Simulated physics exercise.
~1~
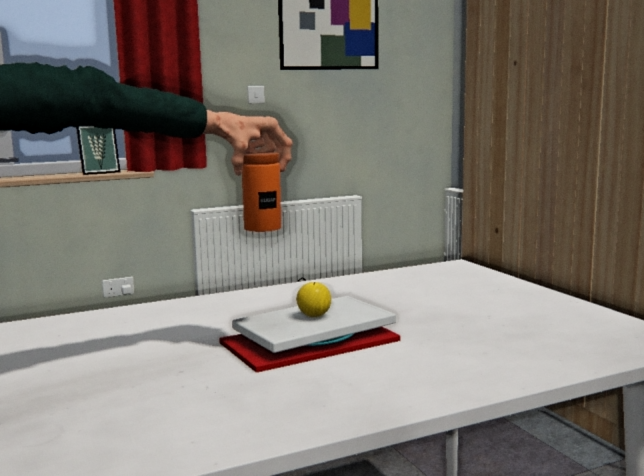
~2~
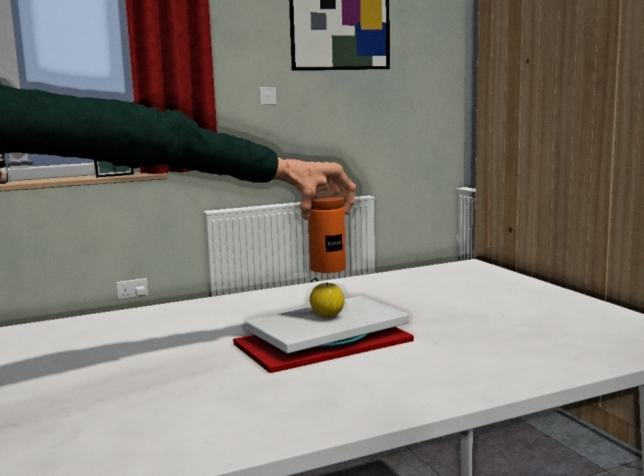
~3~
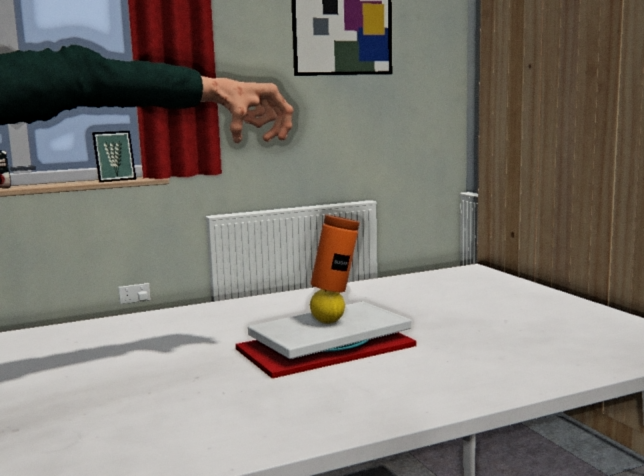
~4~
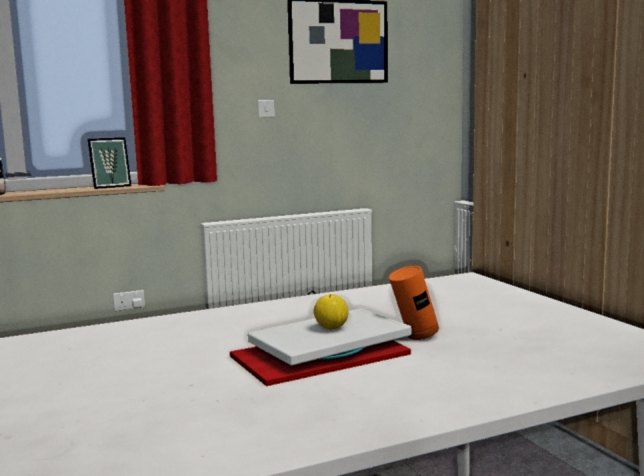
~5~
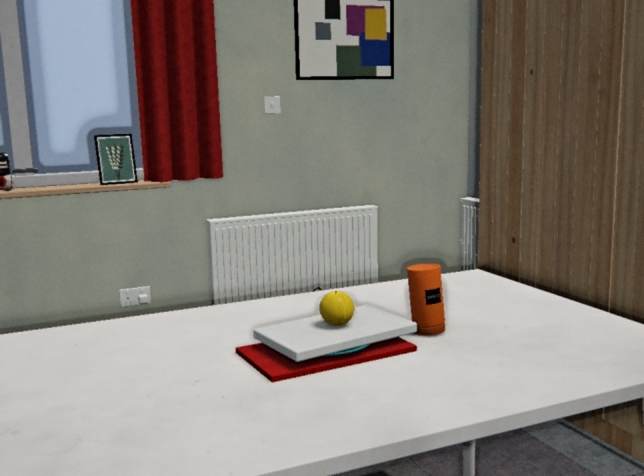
At a white table, a hand lowered an orange jar onto a yellow ball resting on a small stack of boards and let go, but the jar tipped off to the right and ended up standing on the table, while the ball and stack stayed put.
